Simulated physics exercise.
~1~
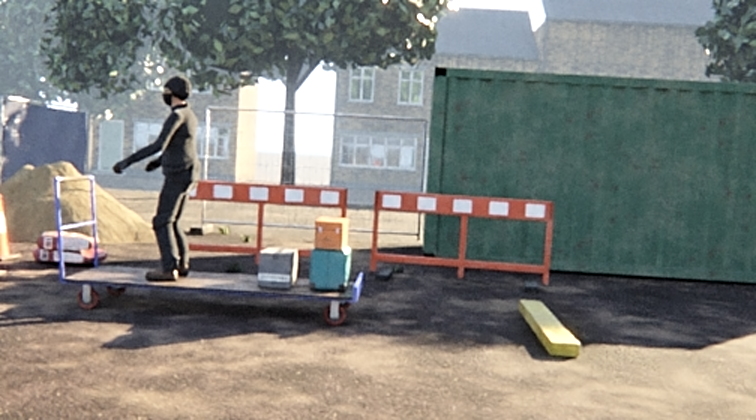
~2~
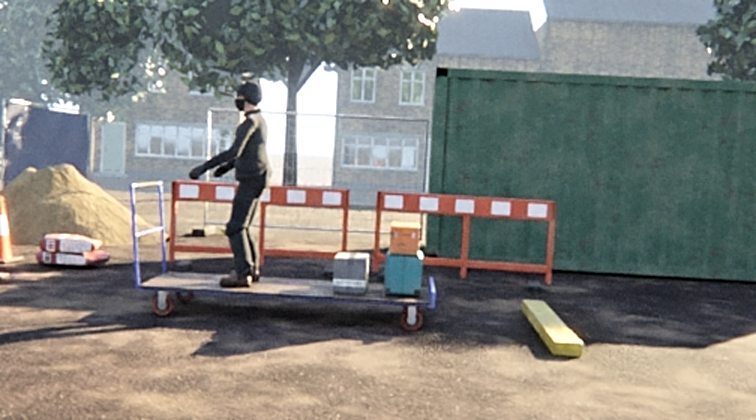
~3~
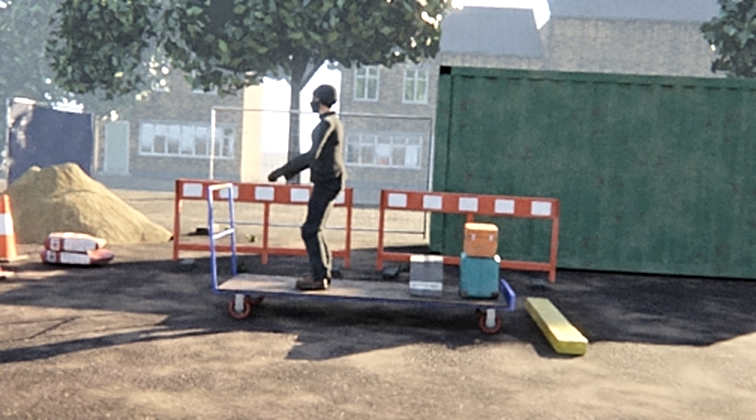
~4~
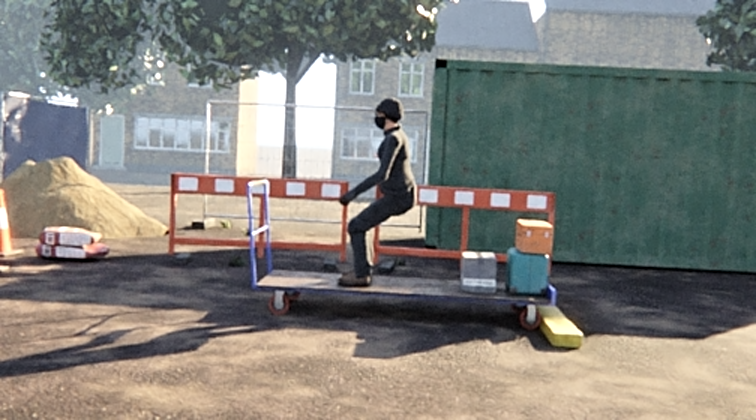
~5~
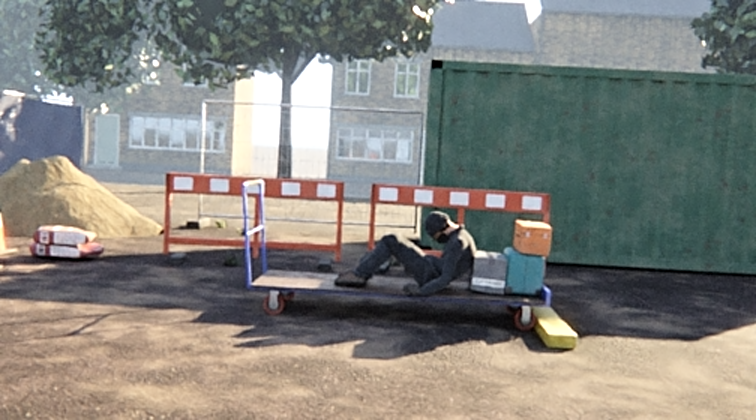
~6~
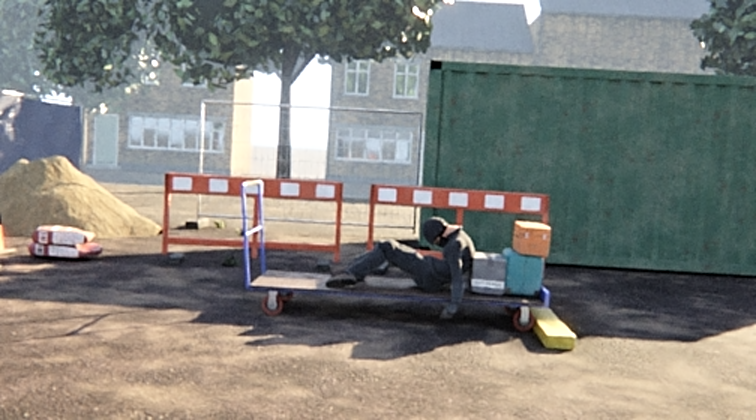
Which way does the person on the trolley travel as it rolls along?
The person travels to the right, riding on the trolley toward the yellow block.
